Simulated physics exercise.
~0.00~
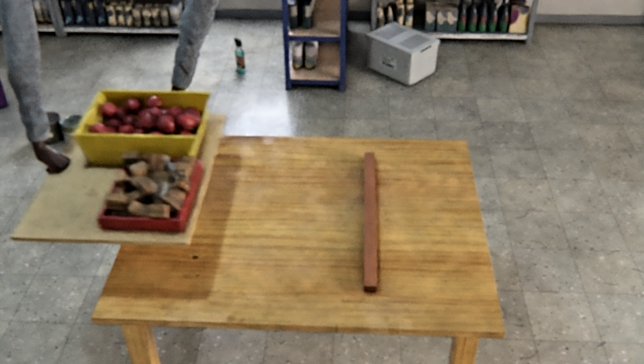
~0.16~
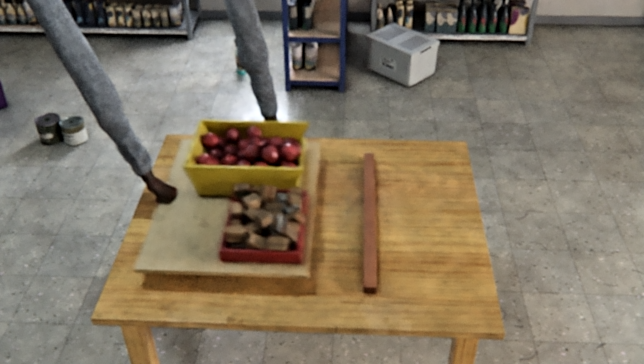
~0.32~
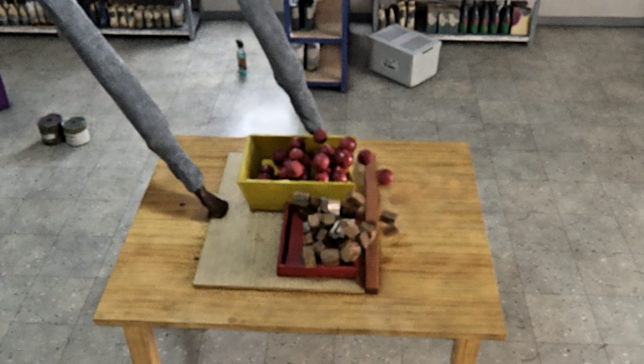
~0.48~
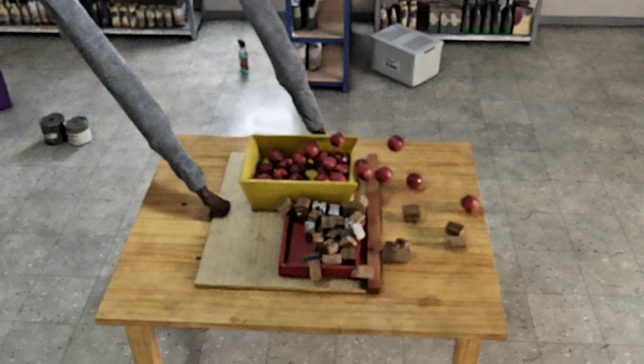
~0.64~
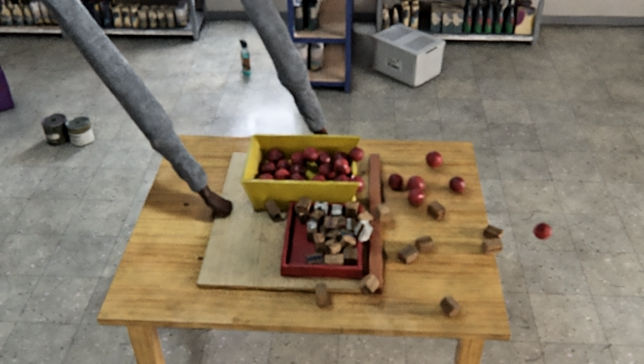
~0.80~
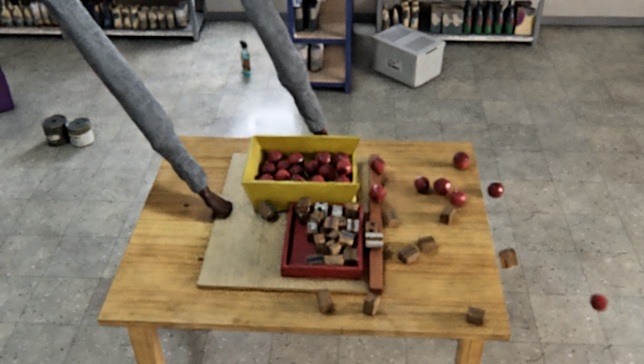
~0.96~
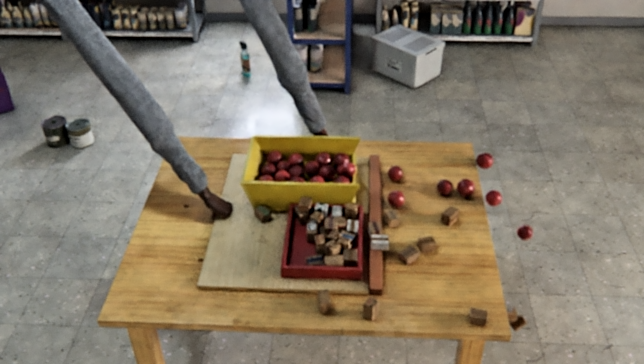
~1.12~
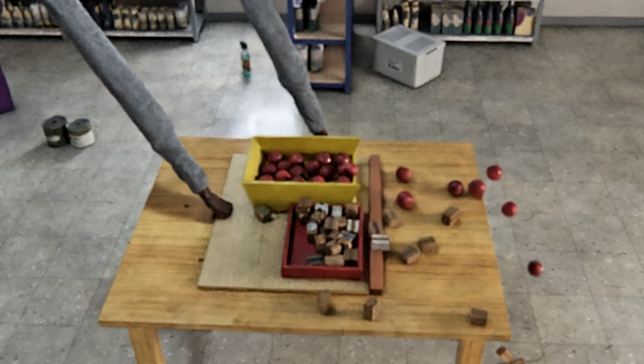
Red apples and small brown blocks spilled rightward across a wooden table when two gray-sleeved arms slid a board holding a yellow container and a red one against a reddish bar, and some tumbled off the edge while most stayed in their containers.
